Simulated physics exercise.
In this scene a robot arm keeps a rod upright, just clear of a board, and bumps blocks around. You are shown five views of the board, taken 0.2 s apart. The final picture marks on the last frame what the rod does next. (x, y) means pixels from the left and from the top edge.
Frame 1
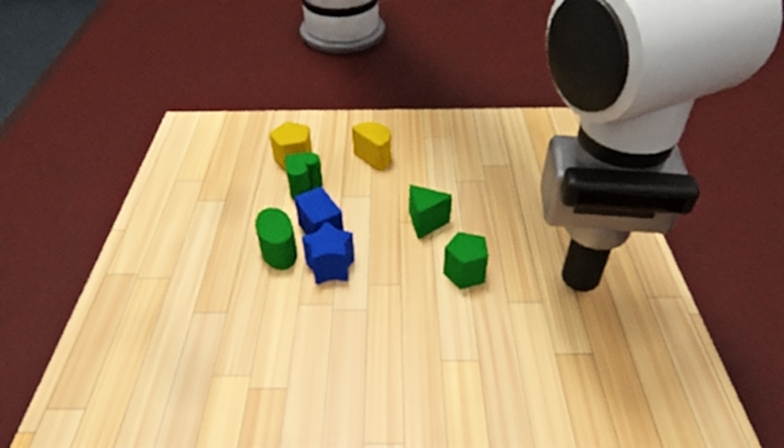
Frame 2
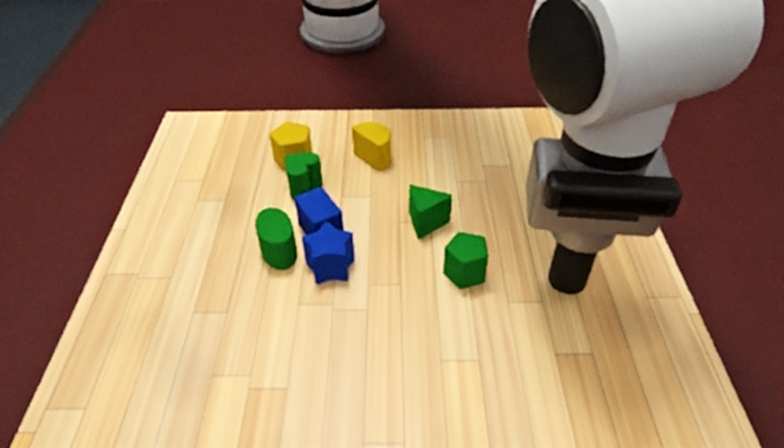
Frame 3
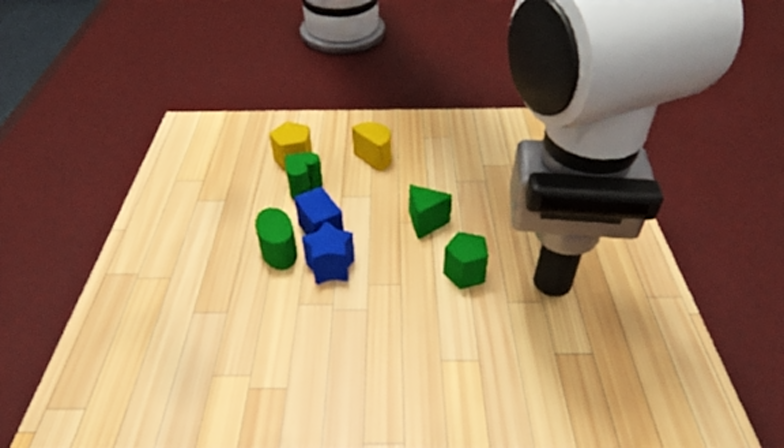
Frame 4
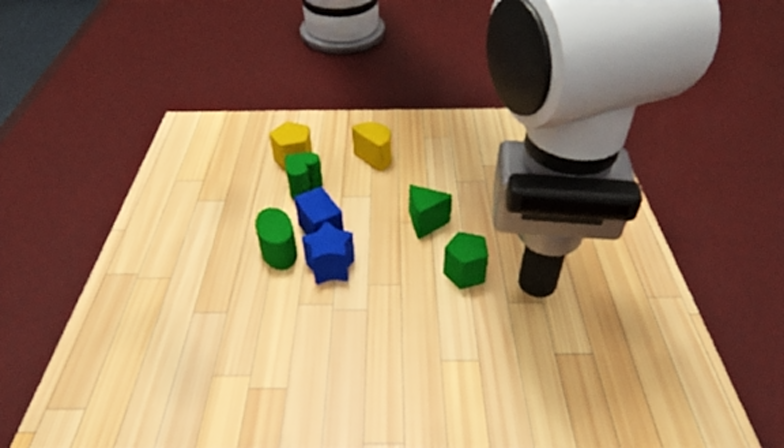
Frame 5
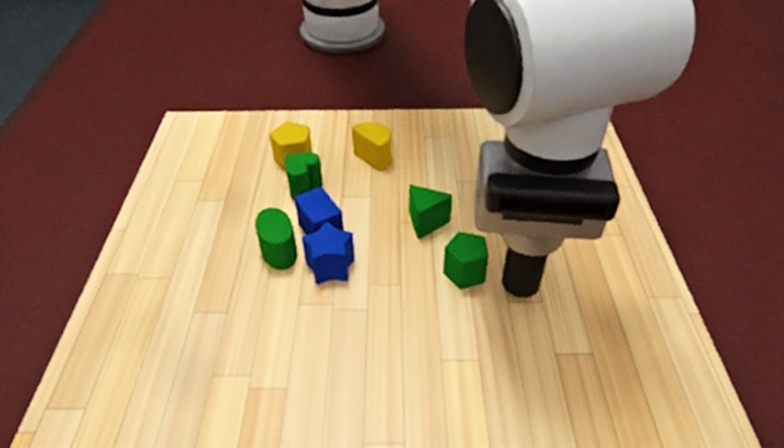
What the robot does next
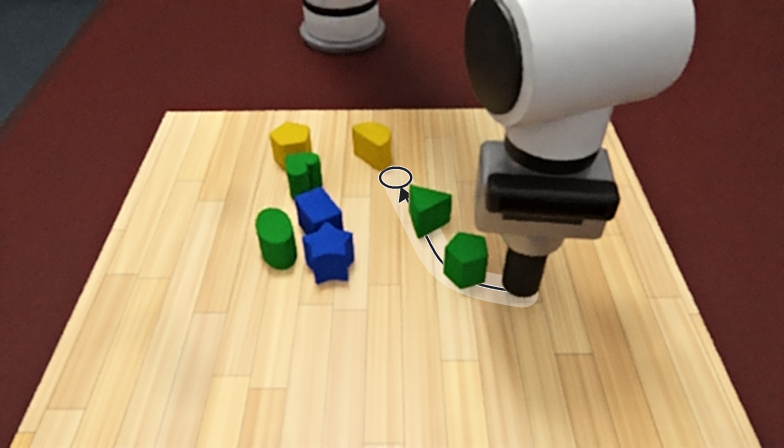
A white and grey robot arm with a short black rod stands at the right of a light wooden board on a dark red surface, seen from above at an angle. Yellow, green and blue blocks sit across the board's upper half, with a green pentagon nearest the rod. The arm slides steadily left toward it while the blocks and camera stay still.
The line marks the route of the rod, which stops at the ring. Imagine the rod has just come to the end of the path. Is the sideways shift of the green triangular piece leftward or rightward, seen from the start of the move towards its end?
Right-hand side.
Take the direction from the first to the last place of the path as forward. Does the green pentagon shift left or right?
It shifts leftward.
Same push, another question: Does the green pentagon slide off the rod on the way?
Yes
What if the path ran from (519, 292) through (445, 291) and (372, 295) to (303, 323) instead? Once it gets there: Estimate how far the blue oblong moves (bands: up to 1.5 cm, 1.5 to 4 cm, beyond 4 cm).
Moves under 1.5 cm.
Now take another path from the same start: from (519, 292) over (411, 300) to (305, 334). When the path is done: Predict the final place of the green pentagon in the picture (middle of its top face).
The spot you're after is about (438, 237) in the image.
Path on the board, from (519, 292) by way of (448, 268) and (418, 220) to (396, 177).
On the path given first. One third of the way, rod at (448, 259); green pentagon at (424, 220), turned 40° clockwise.
Two thirds of the way, rod at (418, 210); green triangular piece at (416, 172), turned 40° clockwise; green pentagon at (383, 192).
At the end, rod at (396, 168); yellow D-shaped block in place; green triangular piece at (408, 135), turned 45° clockwise; green pentagon at (380, 191), turned 15° anticlockwise.
